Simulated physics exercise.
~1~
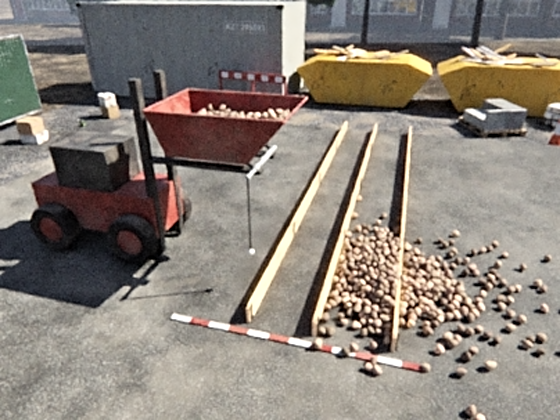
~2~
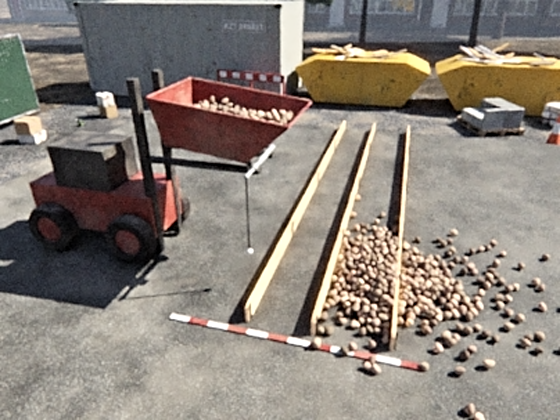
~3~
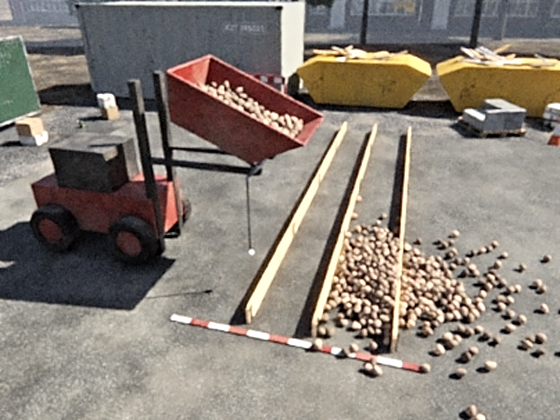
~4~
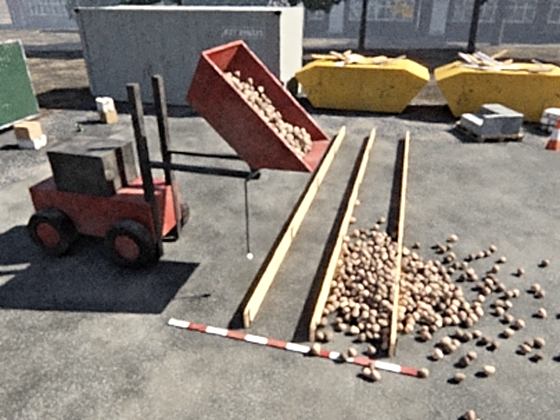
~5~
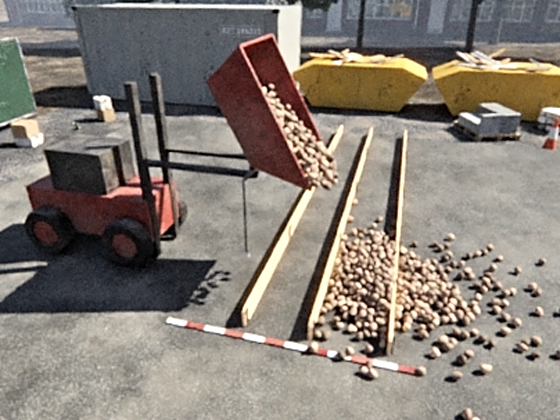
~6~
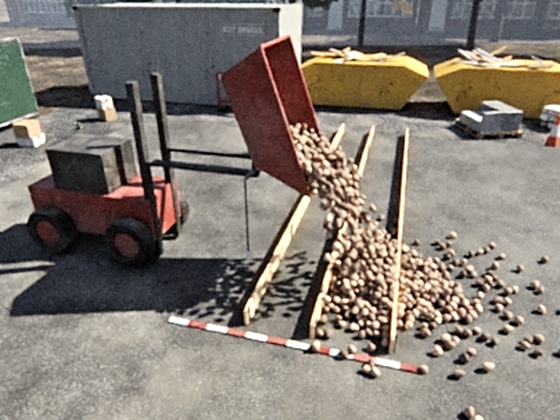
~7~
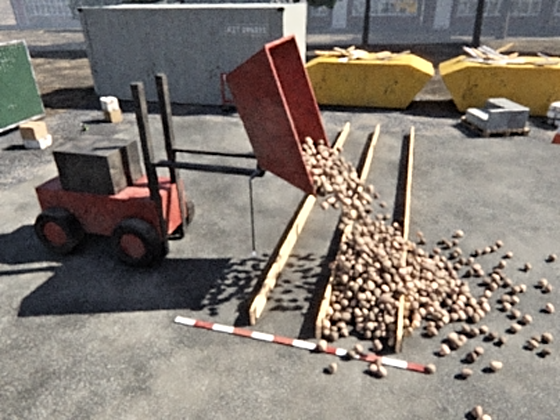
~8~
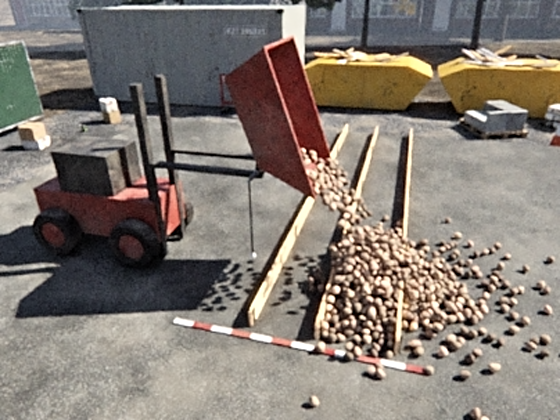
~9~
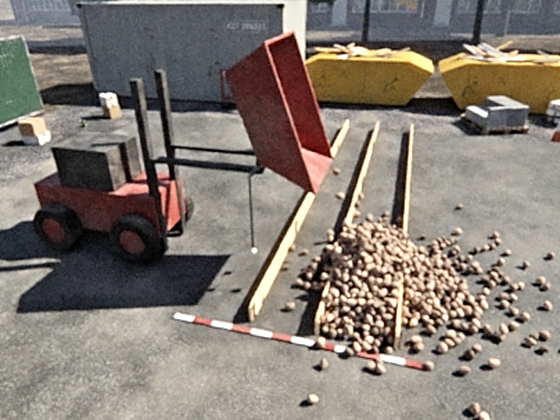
A red forklift's raised skip tips steeply to the right, pouring its brown stones over the wooden boards onto a loose pile already lying there, until it hangs empty and still tilted above an enlarged heap, with some stones scattered to the right.
